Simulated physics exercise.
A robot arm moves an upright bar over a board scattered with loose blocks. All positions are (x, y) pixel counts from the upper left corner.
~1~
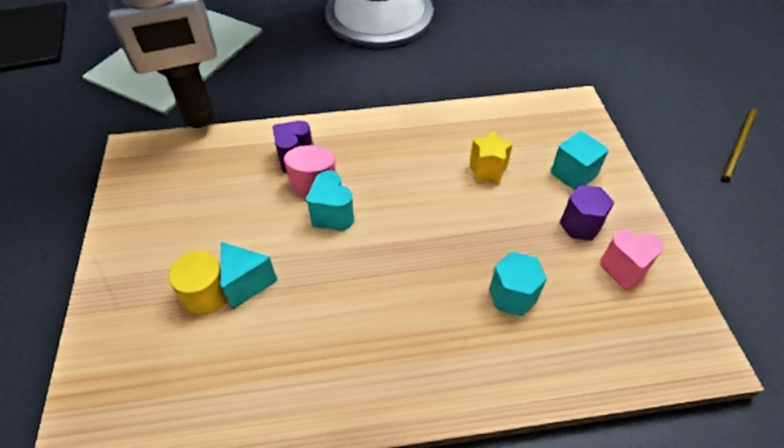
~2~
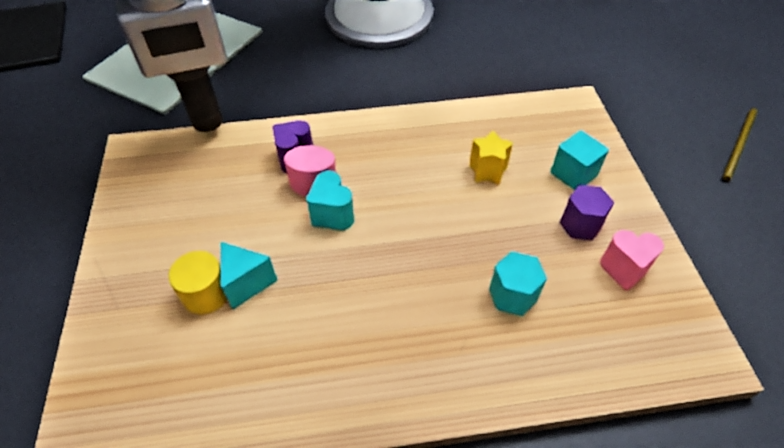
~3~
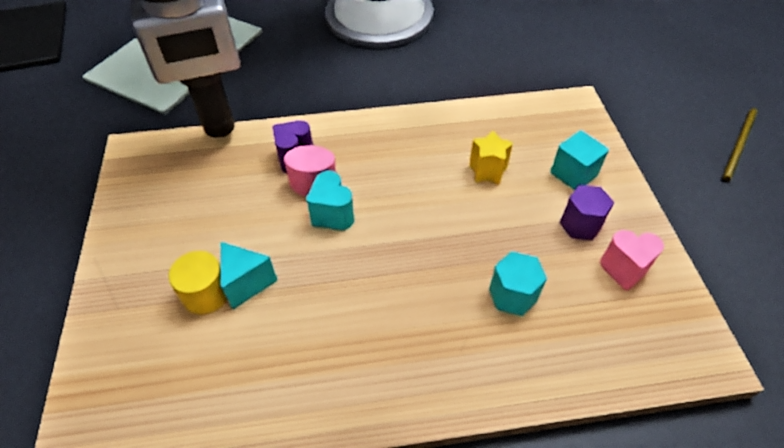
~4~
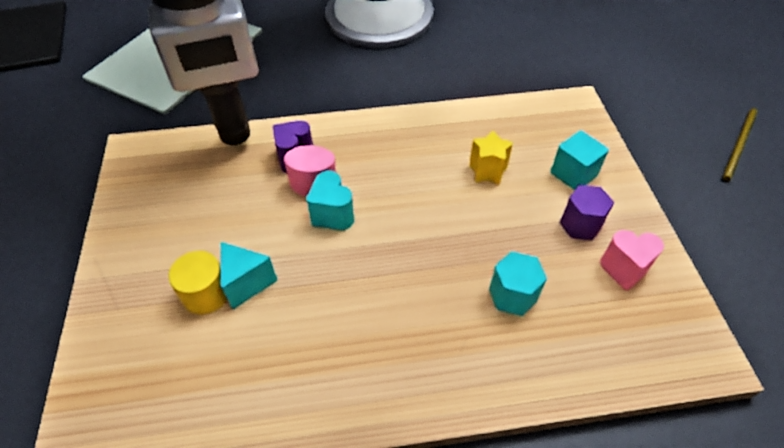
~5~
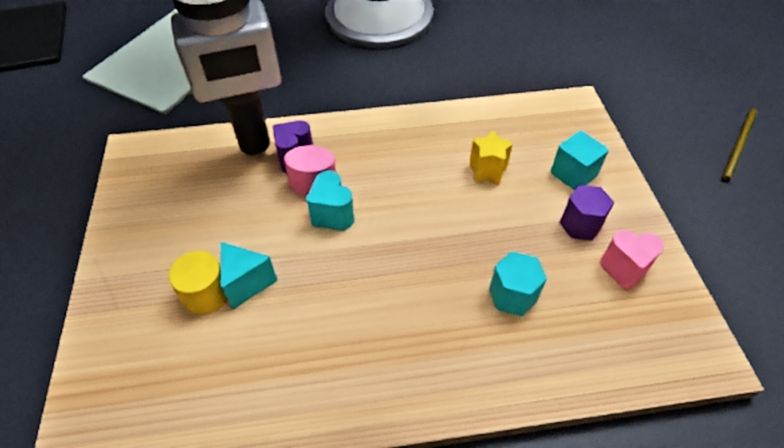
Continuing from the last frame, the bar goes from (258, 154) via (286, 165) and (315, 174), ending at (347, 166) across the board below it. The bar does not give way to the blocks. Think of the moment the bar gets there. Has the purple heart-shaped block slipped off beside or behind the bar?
I'd say no.
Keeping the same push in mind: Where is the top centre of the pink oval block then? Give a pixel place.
The middle of its top is at (354, 168).
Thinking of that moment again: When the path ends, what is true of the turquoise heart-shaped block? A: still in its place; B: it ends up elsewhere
B
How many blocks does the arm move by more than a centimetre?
Three or more.
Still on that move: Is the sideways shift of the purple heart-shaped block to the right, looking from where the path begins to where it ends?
No, that is not how it ends up.
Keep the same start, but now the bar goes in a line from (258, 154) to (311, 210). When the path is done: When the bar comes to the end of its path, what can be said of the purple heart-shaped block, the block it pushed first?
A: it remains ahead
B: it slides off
The answer is B.
On the path given first. One third of the way, bar at (284, 155); purple heart-shaped block at (312, 132); pink oval block at (314, 160).
Two thirds of the way, bar at (314, 164); purple heart-shaped block at (336, 131), turned 45° anticlockwise; pink oval block at (340, 166); turquoise heart-shaped block at (341, 197), turned 45° clockwise.
At the end, bar at (346, 156); purple heart-shaped block at (360, 119), turned 65° anticlockwise; pink oval block at (354, 168); turquoise heart-shaped block at (344, 198), turned 60° clockwise.
